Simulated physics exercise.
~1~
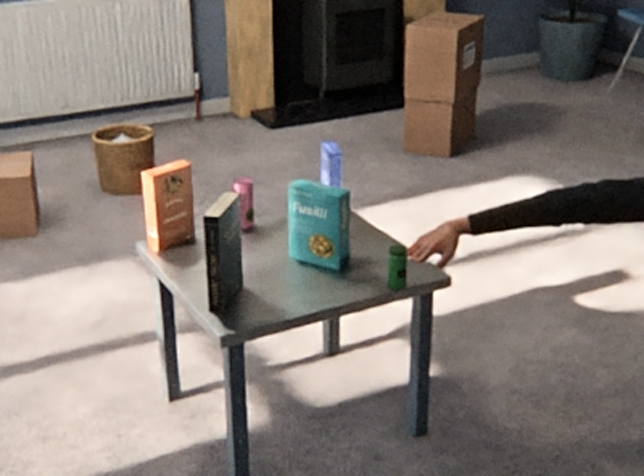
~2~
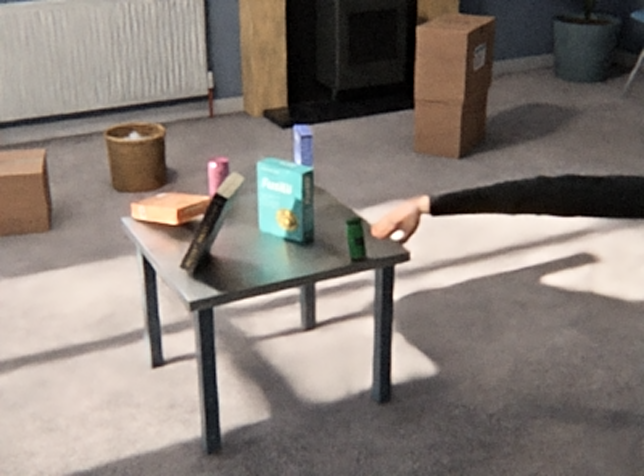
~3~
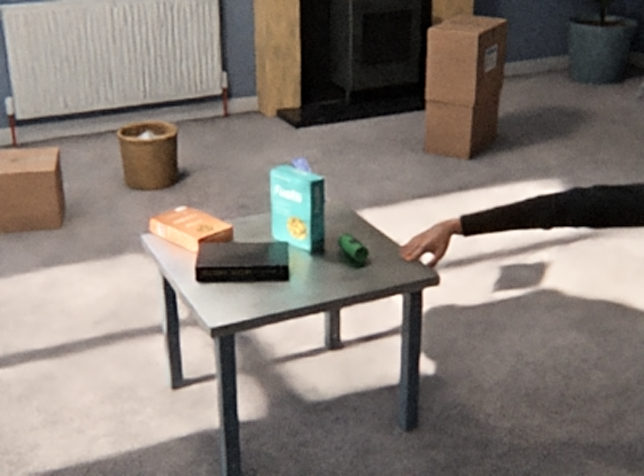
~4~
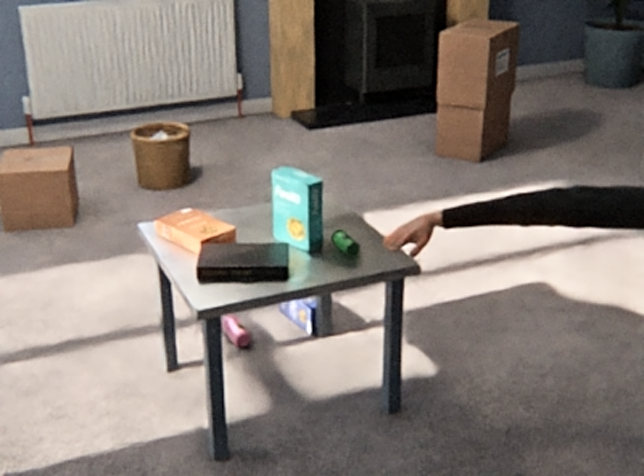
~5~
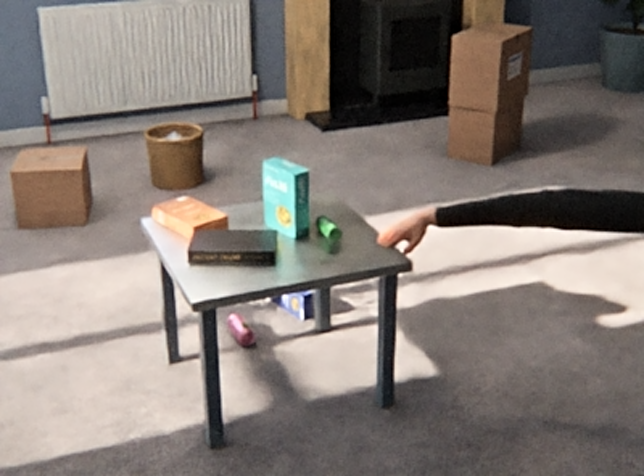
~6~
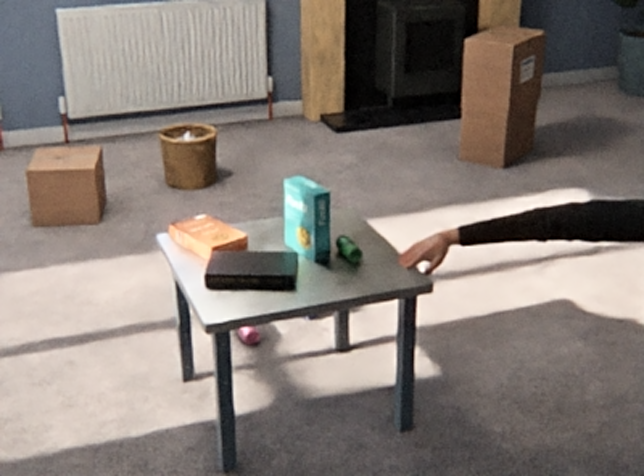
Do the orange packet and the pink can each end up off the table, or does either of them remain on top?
The orange packet remains on the table, lying on its side, while the pink can goes over the edge and ends up on the carpet.
